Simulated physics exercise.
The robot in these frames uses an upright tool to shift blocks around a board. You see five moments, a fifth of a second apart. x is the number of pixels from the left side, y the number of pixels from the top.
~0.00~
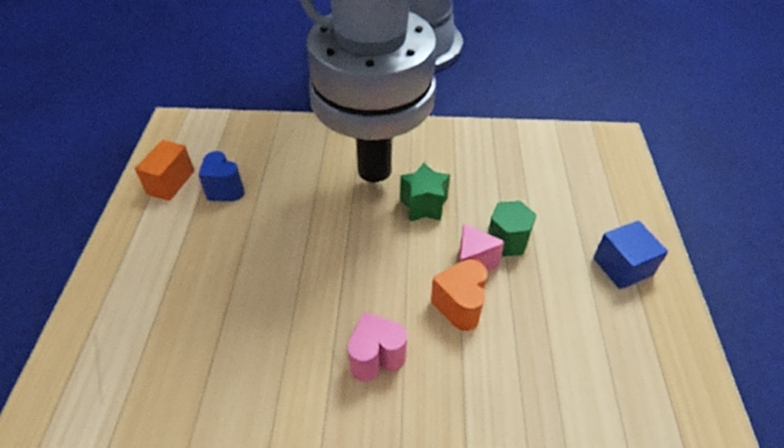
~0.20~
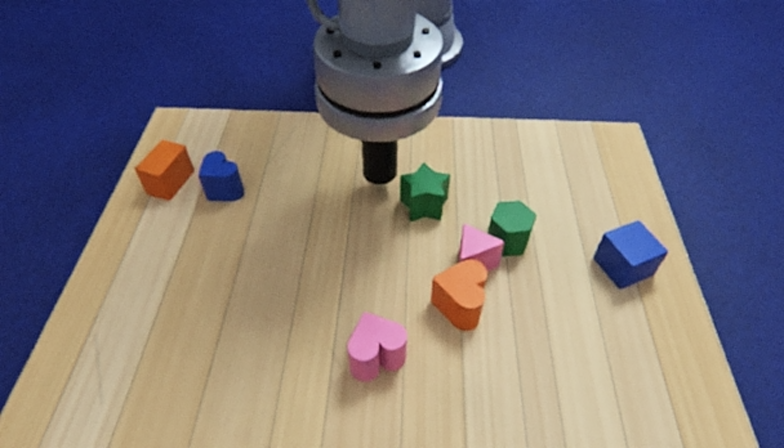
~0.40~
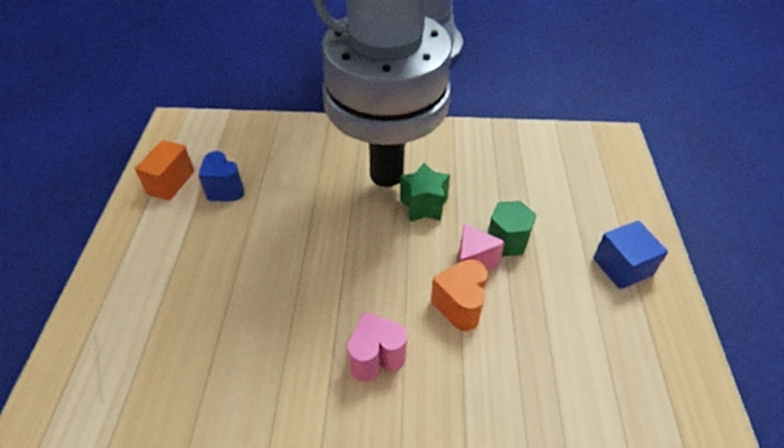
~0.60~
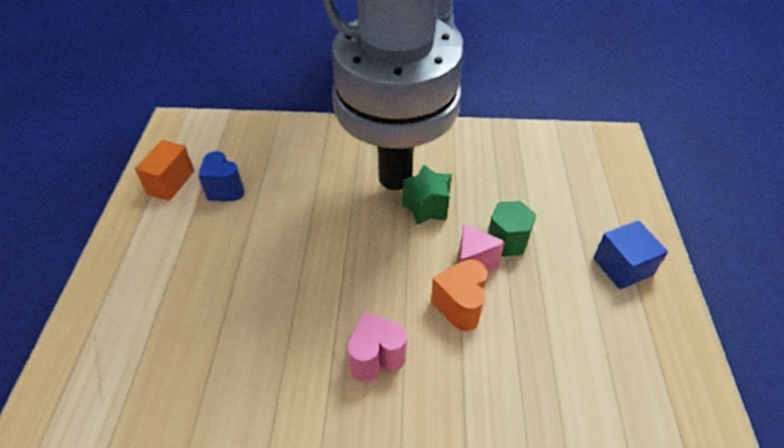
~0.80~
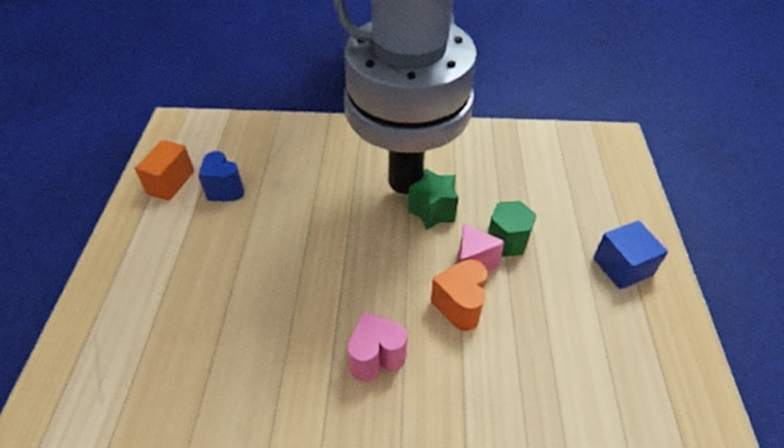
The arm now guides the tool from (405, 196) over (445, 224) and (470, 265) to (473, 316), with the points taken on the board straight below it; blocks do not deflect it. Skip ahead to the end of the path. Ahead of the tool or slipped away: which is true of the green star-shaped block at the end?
I'd say it has come free.
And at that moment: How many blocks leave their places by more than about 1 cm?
The count is three or more.
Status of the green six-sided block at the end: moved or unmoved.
Well, the green six-sided block shifts from its place.
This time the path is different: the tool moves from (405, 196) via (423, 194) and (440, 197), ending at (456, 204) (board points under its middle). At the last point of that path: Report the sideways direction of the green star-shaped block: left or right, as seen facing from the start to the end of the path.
Seen from start to end, it moves right.
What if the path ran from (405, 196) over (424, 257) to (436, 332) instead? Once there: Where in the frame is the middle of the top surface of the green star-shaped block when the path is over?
At (456, 205).
The first path, step by step. One third of the way, tool (447, 211); green star-shaped block (481, 215); pink triangular piece (487, 250), turned 30° clockwise; green six-sided block (526, 219), turned 30° anticlockwise.
Two thirds of the way, tool (472, 252); green star-shaped block (513, 242), turned 35° anticlockwise; pink triangular piece (507, 273), turned 100° clockwise; green six-sided block (547, 224), turned 65° anticlockwise.
At the end, tool (476, 303); green star-shaped block (516, 247), turned 50° anticlockwise; orange heart (448, 325), turned 45° clockwise; pink triangular piece (520, 295), turned 25° clockwise; green six-sided block (547, 224), turned 65° anticlockwise.
